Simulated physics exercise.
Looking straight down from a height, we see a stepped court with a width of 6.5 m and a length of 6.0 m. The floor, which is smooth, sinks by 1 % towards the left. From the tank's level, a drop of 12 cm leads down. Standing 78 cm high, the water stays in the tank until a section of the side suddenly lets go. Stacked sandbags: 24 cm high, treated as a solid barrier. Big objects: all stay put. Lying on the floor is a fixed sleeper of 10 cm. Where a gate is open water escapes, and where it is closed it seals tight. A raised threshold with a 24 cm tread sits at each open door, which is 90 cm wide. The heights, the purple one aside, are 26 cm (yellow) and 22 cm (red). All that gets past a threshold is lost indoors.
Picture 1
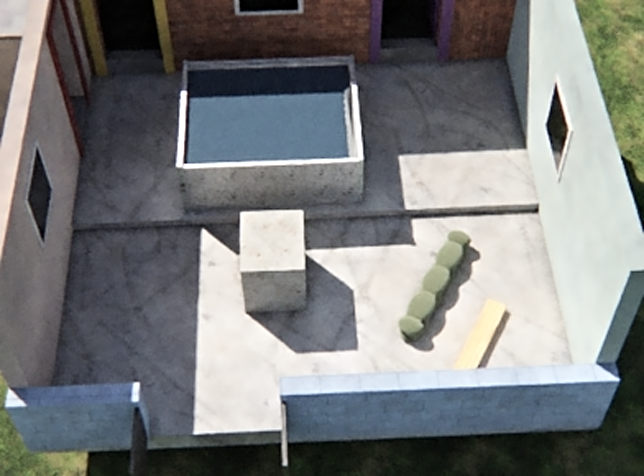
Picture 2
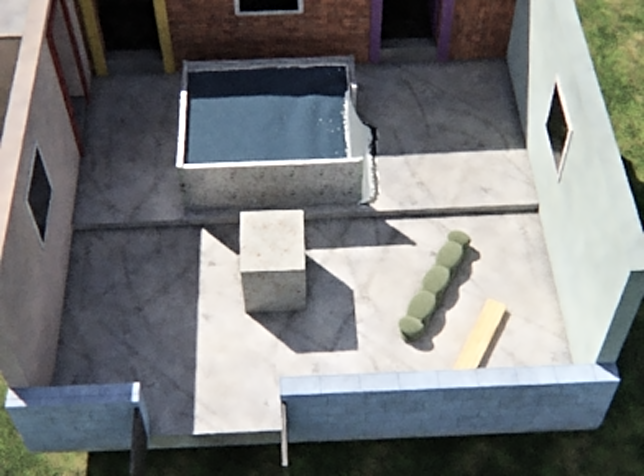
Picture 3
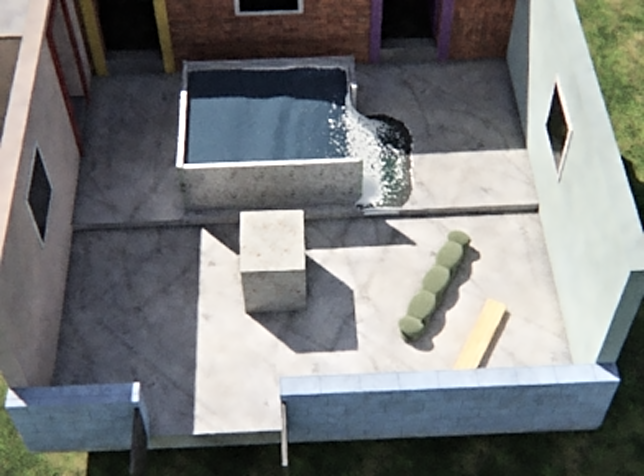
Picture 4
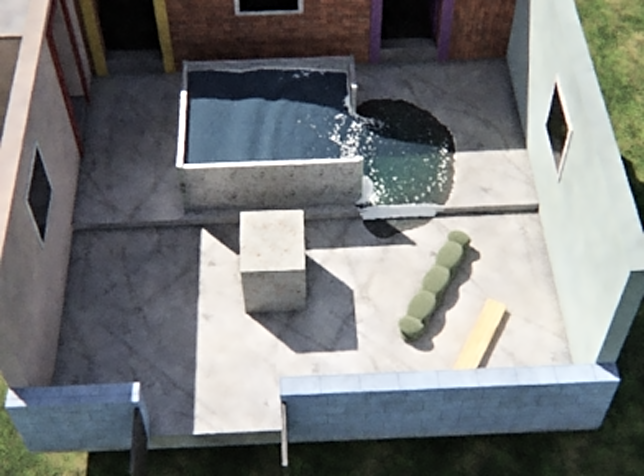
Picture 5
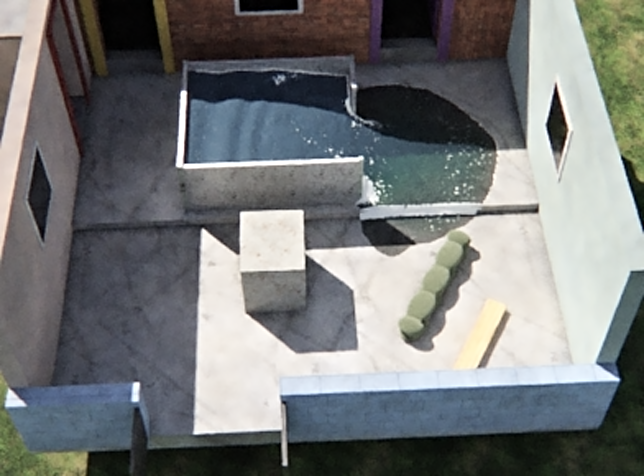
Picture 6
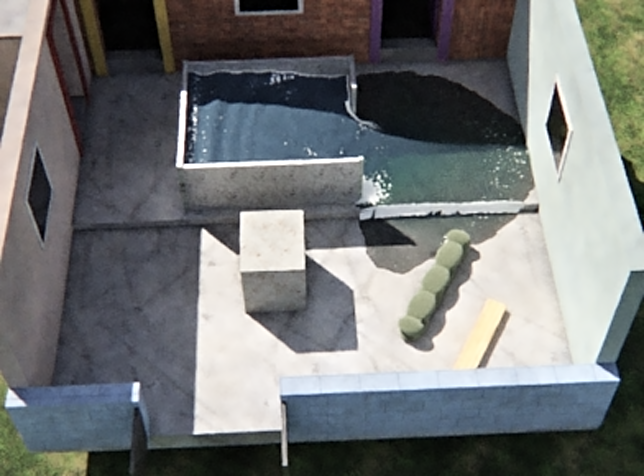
A walled, stepped courtyard with a smooth grey floor is seen from high above by a camera that stays still. A raised tank of dark water stands at the back near yellow and purple doorways in a brick wall, with a pale block, a green row of sandbags and a yellow plank in front. Water bursts through the tank's right side, splashes white, and spreads rightward across the upper floor.
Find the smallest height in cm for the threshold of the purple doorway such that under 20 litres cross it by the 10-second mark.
Around 10 cm is just enough.
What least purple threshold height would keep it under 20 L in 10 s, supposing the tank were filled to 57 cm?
About 7.0 cm.
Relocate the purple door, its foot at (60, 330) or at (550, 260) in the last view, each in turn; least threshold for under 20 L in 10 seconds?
Minimums: Roughly 12.0 cm and 24 cm.
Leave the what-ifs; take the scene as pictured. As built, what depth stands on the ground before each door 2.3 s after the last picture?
Depths, in cm - yellow: 0, red: 0, purple: 14.
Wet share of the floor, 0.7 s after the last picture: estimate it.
I'd say near 25 percent is wet.
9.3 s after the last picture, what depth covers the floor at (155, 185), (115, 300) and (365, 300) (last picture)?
Close to 4, 11 and 4 cm, one after the other.
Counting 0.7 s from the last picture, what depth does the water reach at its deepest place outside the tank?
About 43 cm at most.
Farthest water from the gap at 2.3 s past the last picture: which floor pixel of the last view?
Around pixel (581, 397).
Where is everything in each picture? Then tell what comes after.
In the first frame, still water, 78 cm deep, in the tank at (270, 114); the purple door at (412, 11) is dry.
In the second frame, water pours out at (354, 152) and has run 0.3 m, to (373, 137); about 6 cm deep outside, 78 cm at the back.
In the third frame, water pours out at (354, 152) and has run 0.8 m, to (407, 148); about 12 cm deep outside, 78 cm at the back.
In the fourth frame, water pours out at (354, 154) and has run 1.4 m, to (450, 158); about 10 cm deep outside, 78 cm at the back.
In the fifth frame, water pours out at (354, 154) and has run 2.0 m, to (492, 159); about 7 cm deep outside, 77 cm at the back.
In the sixth frame, the front is at (533, 173), 2.5 m from the gap at (354, 154); 6.3 m2 of floor is wet, 70 cm left at the back; 0.3 m in a straight line remain to the purple door at (412, 11).
Then, 0.7 s after the last picture water covers 25 % of the floor, deepest (43 cm) near (519, 171); 5 cm at the purple door, 0 litres in over its 26 cm threshold.
Then, 2.3 s after the last picture water covers 50 % of the floor, deepest (38 cm) near (549, 385); 14 cm at the purple door, 0 litres in over its 26 cm threshold.
Then, 9.3 s after the last picture water covers 95 % of the floor, deepest (19 cm) near (55, 371); 5 cm at the purple door, 0 litres in over its 26 cm threshold.
At the purple door as built, the water peaked near 16 cm, 3.1 s after the last picture.
Run again over the same 10 s with other heights there, 33 litres in over 8.5 cm, 14 litres over 11 cm. The limit of 20 litres is kept from about 10 cm up.
